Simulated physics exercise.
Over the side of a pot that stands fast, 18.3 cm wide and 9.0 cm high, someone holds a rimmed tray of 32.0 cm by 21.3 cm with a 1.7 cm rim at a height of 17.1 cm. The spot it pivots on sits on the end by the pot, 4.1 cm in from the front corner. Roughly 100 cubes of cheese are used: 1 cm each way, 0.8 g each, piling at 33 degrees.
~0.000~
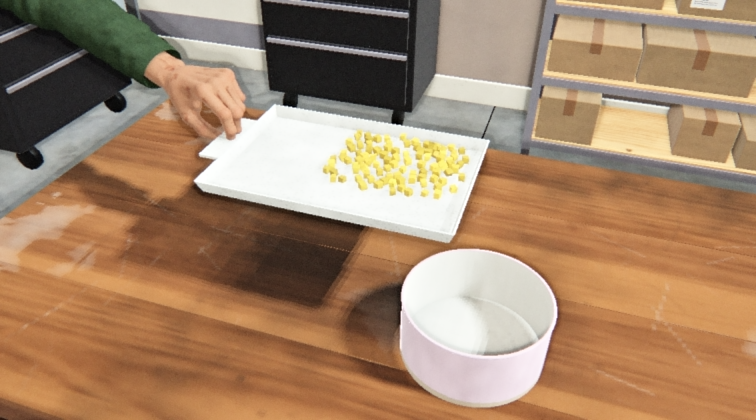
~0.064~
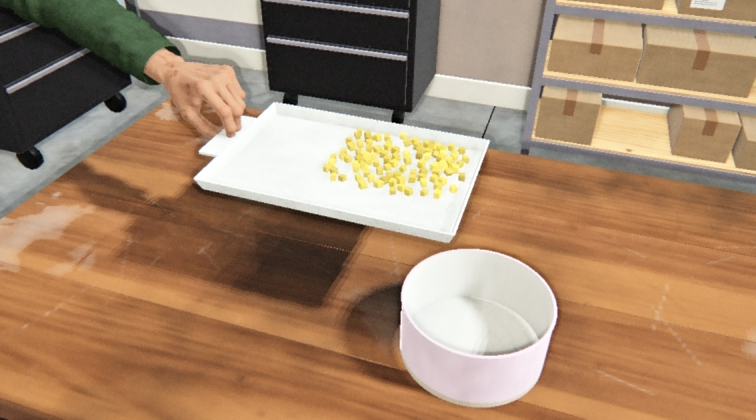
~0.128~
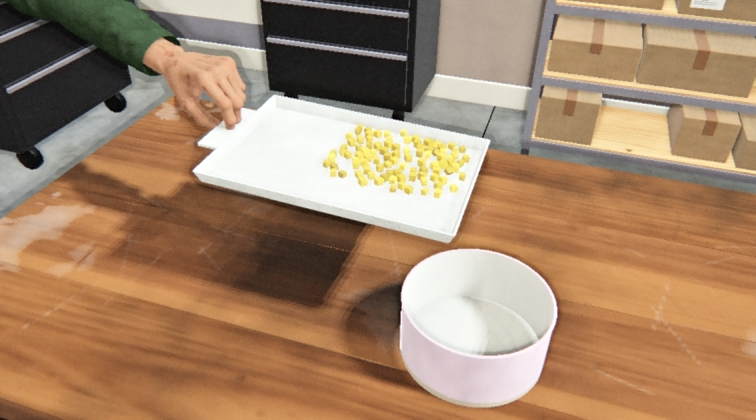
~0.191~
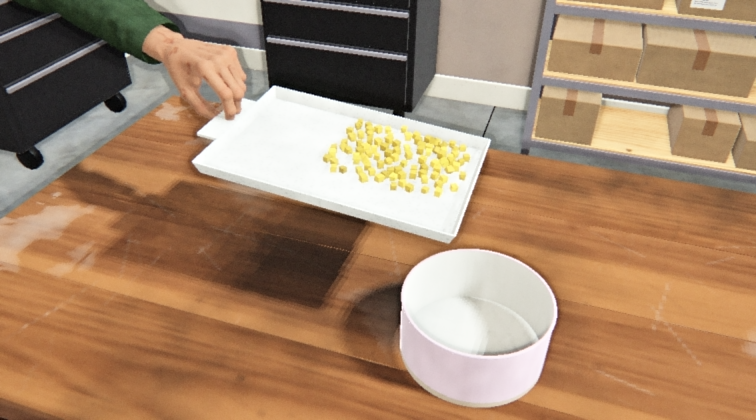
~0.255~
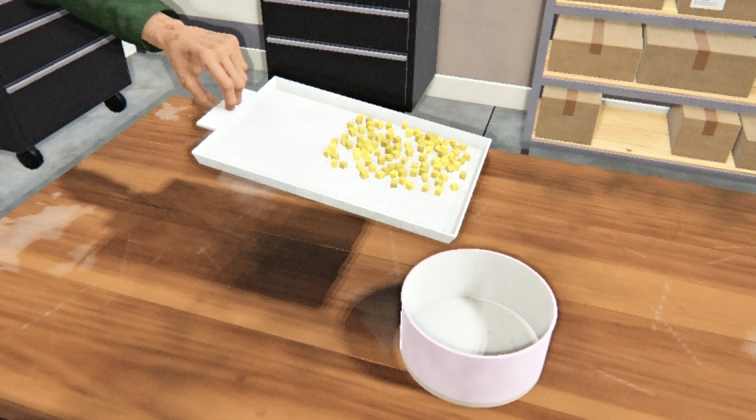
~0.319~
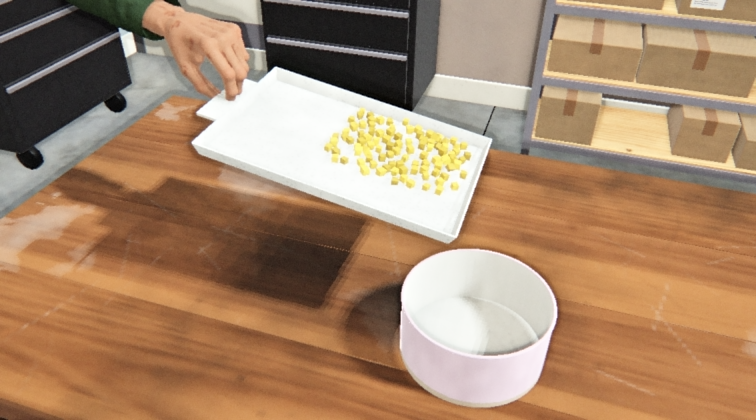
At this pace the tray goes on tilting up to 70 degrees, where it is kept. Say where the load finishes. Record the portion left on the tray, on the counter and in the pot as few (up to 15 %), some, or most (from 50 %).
Result. Tray: Most; counter: Few; pot: Few.
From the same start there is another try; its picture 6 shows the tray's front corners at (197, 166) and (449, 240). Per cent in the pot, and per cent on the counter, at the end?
Pot 30, counter 20.
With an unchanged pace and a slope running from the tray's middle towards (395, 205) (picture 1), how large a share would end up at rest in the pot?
Roughly 35 % of the pieces.
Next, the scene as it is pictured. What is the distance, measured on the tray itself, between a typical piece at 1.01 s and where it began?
5 cm.
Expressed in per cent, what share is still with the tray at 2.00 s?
Of the load, some 90 percent.
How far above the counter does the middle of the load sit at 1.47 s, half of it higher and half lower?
Roughly 20 centimetres.
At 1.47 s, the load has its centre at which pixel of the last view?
Near (469, 169).
Then, at 1.01 s, tilt 38 degrees; the tray holds 100 %, the pot 0 %.
After 1.47 s, tilt 57 degrees; the tray holds 90 %, the pot 5 %.
After 2.00 s, tilt 70 degrees; the tray holds 90 %, the pot 5 %.
By 2.9 s all is still; tray 90 %, counter 5 %, pot 5 %.
